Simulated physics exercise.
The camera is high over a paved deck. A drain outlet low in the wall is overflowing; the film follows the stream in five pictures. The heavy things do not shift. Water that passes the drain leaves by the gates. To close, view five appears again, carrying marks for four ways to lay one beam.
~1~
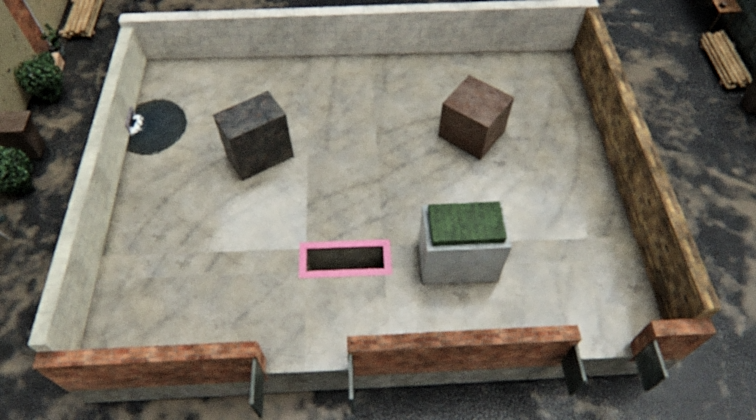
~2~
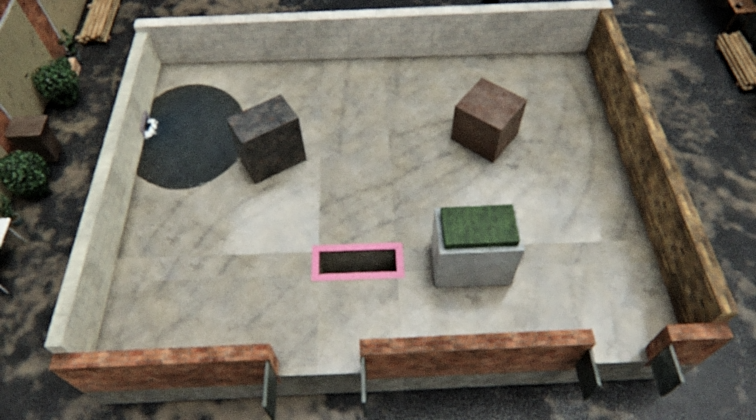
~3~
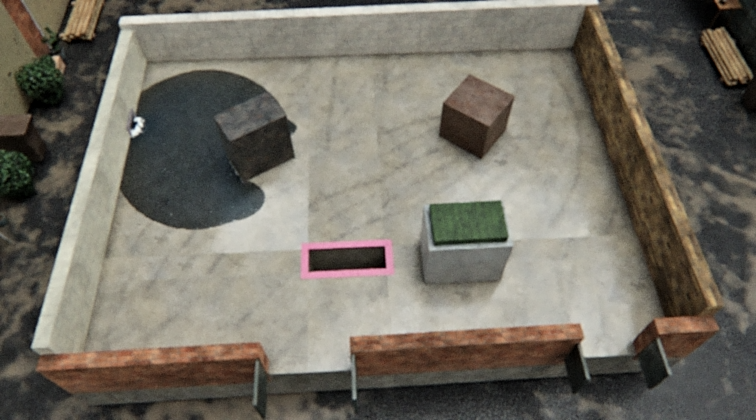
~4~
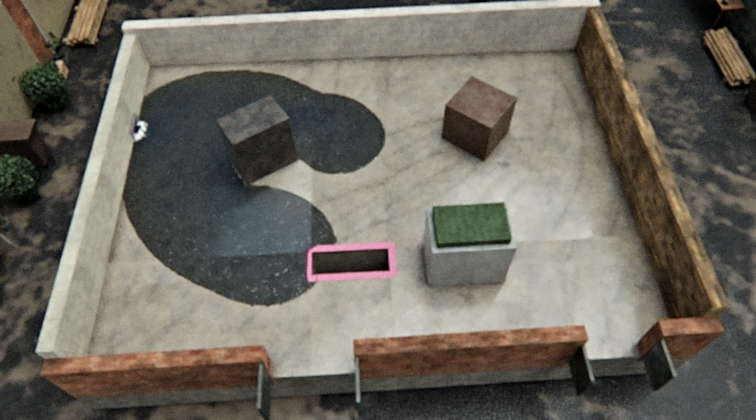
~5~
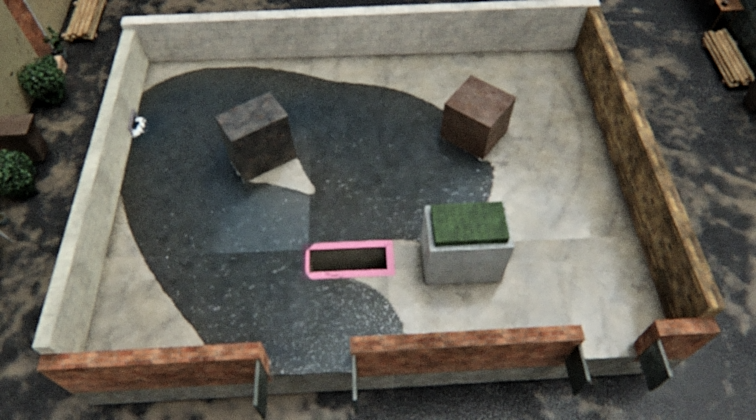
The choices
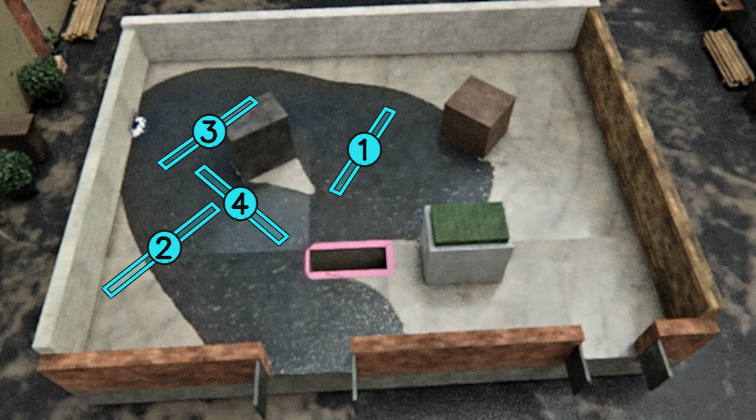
A paved deck enclosed by low walls is seen from high above, the view shifting slightly. A dark block stands upper left, a brown block upper right, and a green-topped pale block right of a pink-rimmed drain pit, with gaps in the reddish front wall. From an outfall at the left wall, dark water spreads rightward and down, wraps around the dark block, and reaches the pit, front wall and brown block.
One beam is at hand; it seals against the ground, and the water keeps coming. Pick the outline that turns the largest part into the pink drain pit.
Best: 1.
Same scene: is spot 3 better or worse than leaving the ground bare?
Spot 3 is worse.
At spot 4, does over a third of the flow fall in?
No.
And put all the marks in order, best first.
The order is 1, 2, 4, 3.
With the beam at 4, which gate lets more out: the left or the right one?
More leaves on the right.
On the marked copy, 1 from (335, 192) to (389, 110); 2 from (107, 292) to (215, 206); 3 from (162, 165) to (253, 100); 4 from (200, 169) to (283, 239).
With 1, about 37 % of the stream goes into the pink drain pit, about 61 % out by the gates.
With 2, about 26 % of the stream goes into the pink drain pit, about 71 % out by the gates.
With 3, about 3 % of the stream goes into the pink drain pit, about 94 % out by the gates.
With 4, about 17 % of the stream goes into the pink drain pit, about 81 % out by the gates.
